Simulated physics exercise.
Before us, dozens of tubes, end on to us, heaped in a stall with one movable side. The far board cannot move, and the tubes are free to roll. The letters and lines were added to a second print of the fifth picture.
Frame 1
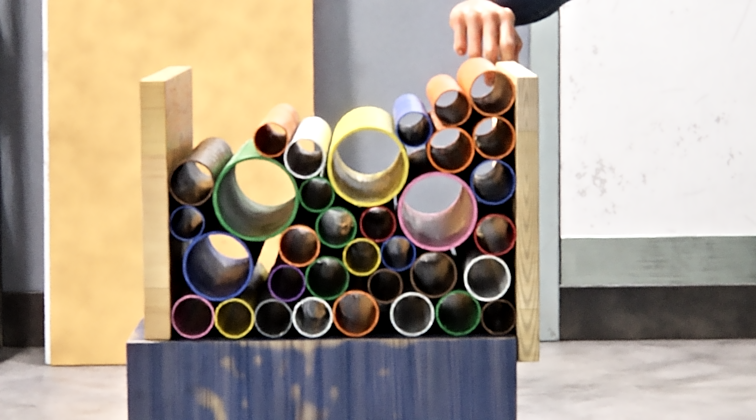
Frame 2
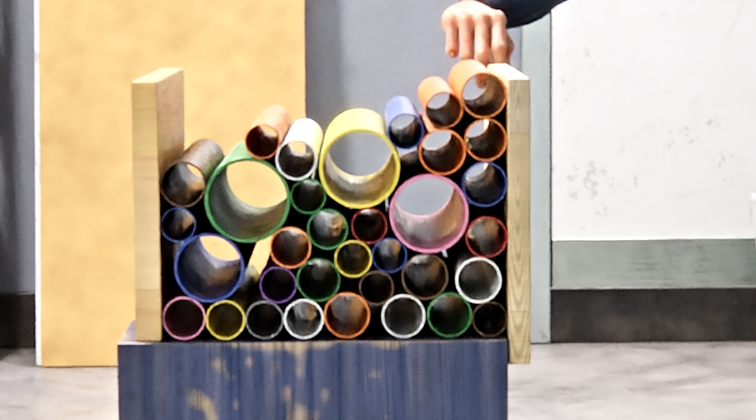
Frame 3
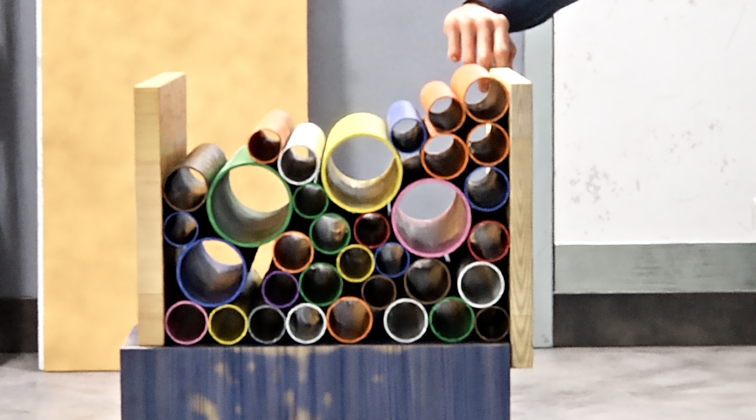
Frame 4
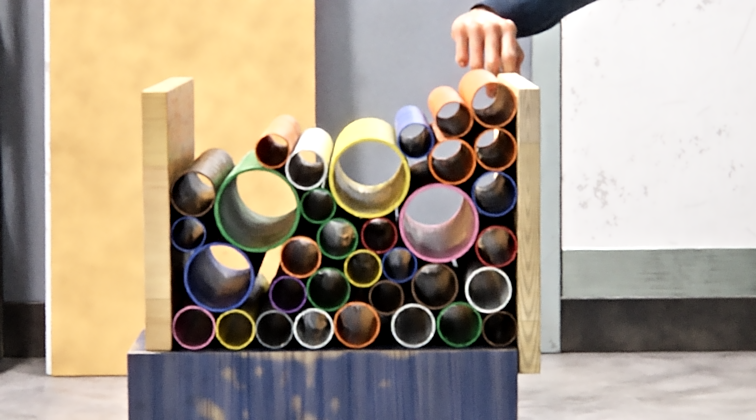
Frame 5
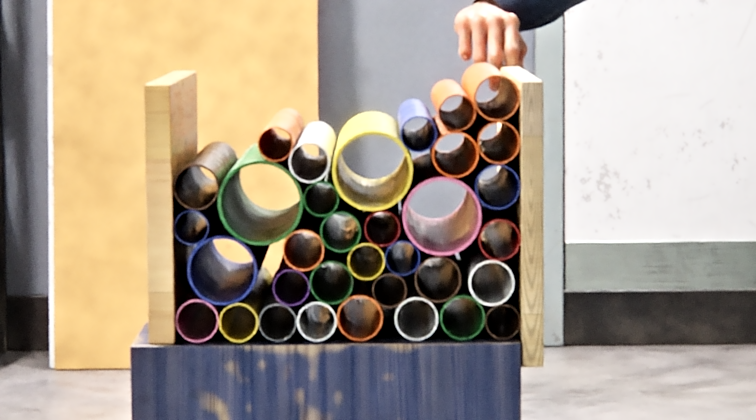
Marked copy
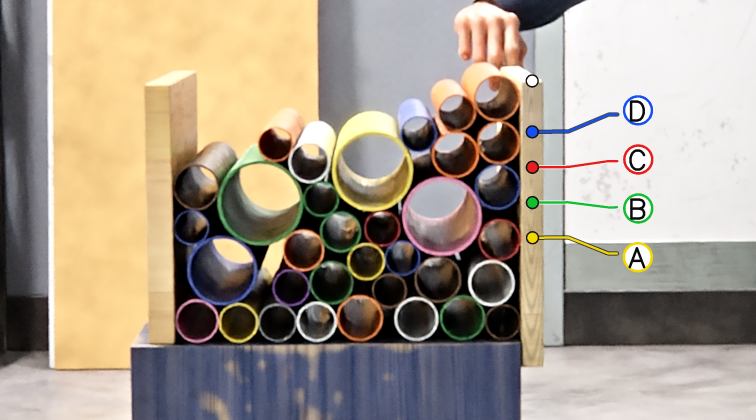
The view shifts slightly left, then back right, while colored tubes of mixed sizes sit stacked between two upright boards on a dark block; a hand stays above the right board, and nothing in the pile visibly moves.
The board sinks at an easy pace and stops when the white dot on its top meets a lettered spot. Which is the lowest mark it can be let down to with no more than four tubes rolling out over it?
It can be let down to B.
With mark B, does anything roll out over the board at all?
Yes.
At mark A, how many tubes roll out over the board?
The count is five.
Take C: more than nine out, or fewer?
It loses fewer than nine.
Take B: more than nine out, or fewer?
Fewer than nine.
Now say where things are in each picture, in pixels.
An orange tube (450, 149); a blue tube (414, 129); side board (514, 199), in the first picture.
Side board (506, 201); a pink tube (184, 318), in the second picture.
A white tube (406, 320); a brown tube (379, 292), in the third picture.
A blue tube (399, 265); a yellow tube (369, 178), in the fourth picture.
An orange tube (455, 154); a blue tube (418, 134); side board (519, 204), in the fifth picture.
On the marked copy, A at (533, 238); B at (533, 202); C at (532, 168); D at (532, 132); the white dot at (532, 81).
With B. Early on, top of the board (520, 142).
Further on, top of the board (520, 202).
At the end, top of the board (520, 202), two out over the board.
As for the rest, A five out over the board; C none out over the board; D none out over the board.
